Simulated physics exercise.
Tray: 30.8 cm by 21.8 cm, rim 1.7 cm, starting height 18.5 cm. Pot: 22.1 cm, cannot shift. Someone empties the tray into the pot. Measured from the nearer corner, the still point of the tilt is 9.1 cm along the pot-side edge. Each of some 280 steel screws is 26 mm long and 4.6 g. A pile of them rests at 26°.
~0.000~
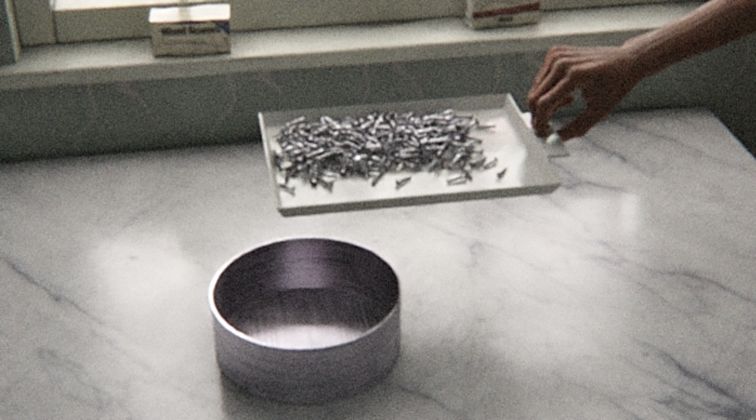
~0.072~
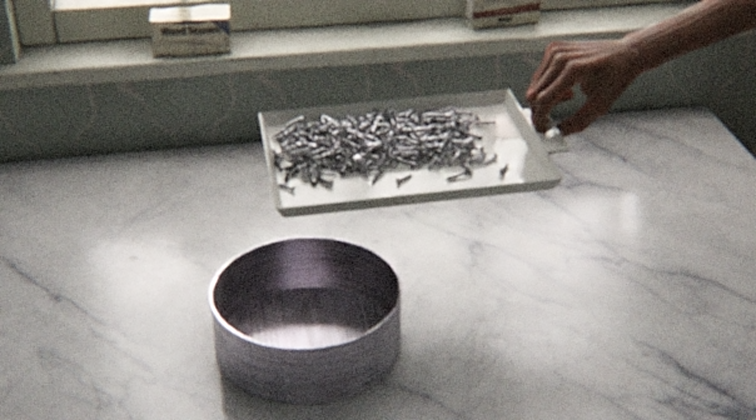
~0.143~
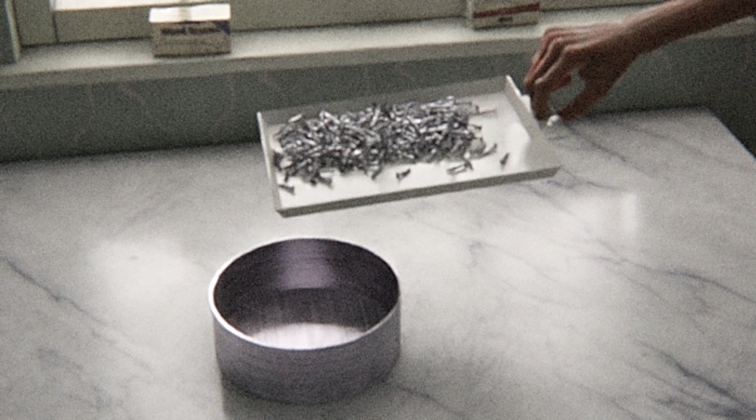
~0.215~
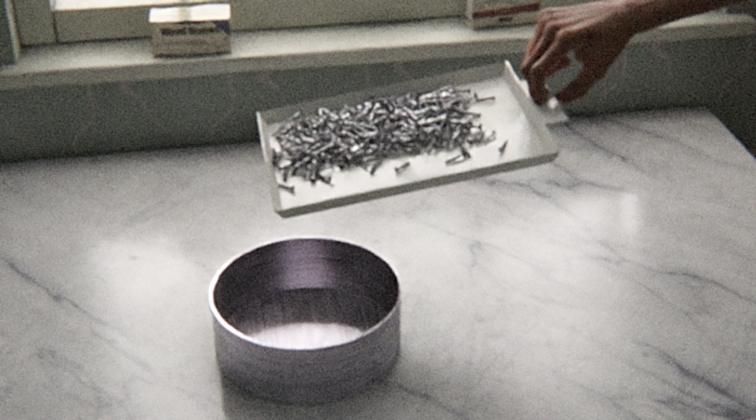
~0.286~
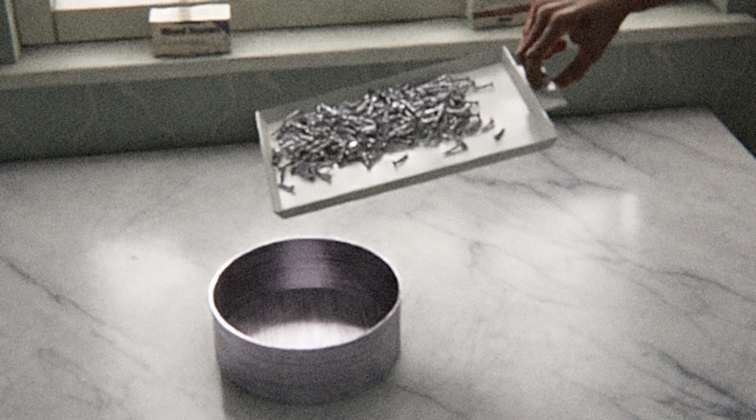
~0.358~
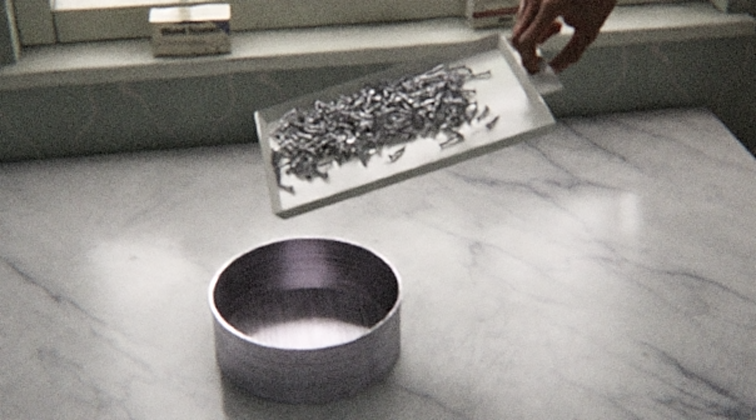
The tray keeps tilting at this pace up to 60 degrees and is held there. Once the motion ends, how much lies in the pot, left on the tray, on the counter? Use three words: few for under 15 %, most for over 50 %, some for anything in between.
Pot: Some; left on the tray: Some; counter: Some.
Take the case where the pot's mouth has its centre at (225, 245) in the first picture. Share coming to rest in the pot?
I'd expect near 70 per cent.
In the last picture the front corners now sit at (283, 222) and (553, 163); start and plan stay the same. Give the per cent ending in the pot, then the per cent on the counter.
Per cent by place - pot 90, counter 0.
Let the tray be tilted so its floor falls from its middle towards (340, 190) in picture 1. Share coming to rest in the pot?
Roughly 90 percent of them.
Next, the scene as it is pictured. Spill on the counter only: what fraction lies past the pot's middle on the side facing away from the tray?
Estimate: Roughly 100 per cent of the pieces.
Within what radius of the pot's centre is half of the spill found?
Some 18 cm.
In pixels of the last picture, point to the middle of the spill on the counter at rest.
Around (222, 283).
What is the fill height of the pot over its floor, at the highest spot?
Some 2.0 cm above the floor.
Then, at 0.77 s, tilt 37 degrees; the tray holds 100 %, the pot 0 %.
Then, at 1.04 s, tilt 51 degrees; the tray holds 85 %, the pot 0 %.
After 1.41 s, tilt 60 degrees; the tray holds 35 %, the pot 25 %.
At rest (2.7 s), pot 30 %, tray 25 %, counter 45 %.
